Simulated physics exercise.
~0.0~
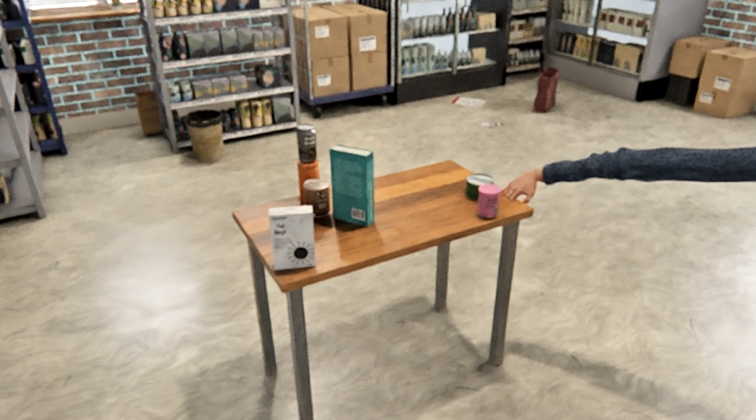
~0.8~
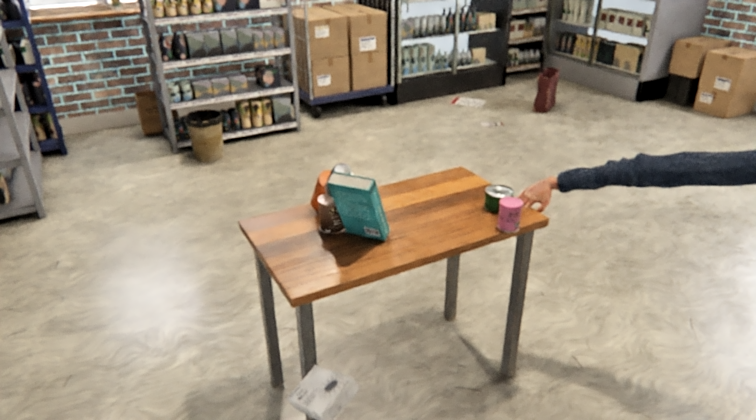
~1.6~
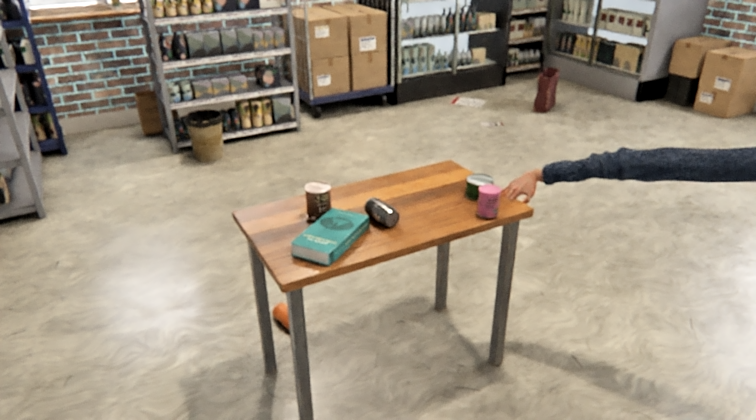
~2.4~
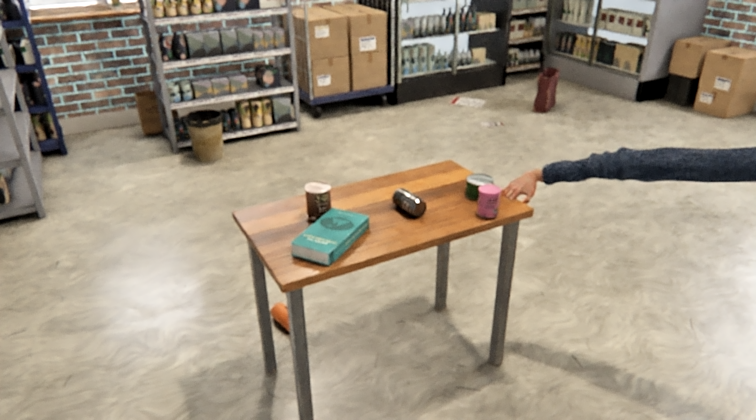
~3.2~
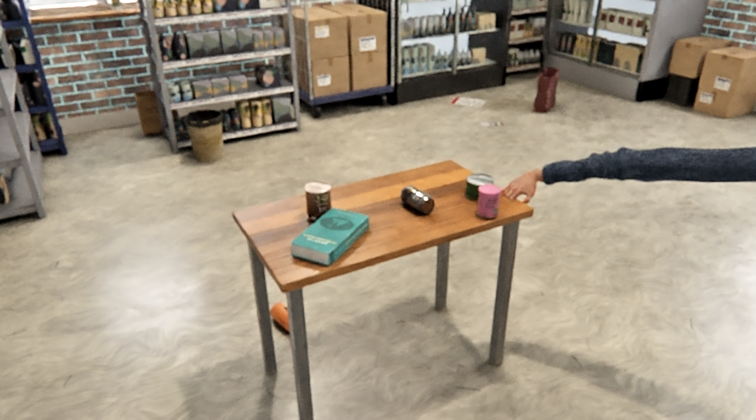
A hand jerks a wooden table, toppling a turquoise book and knocking two items off.
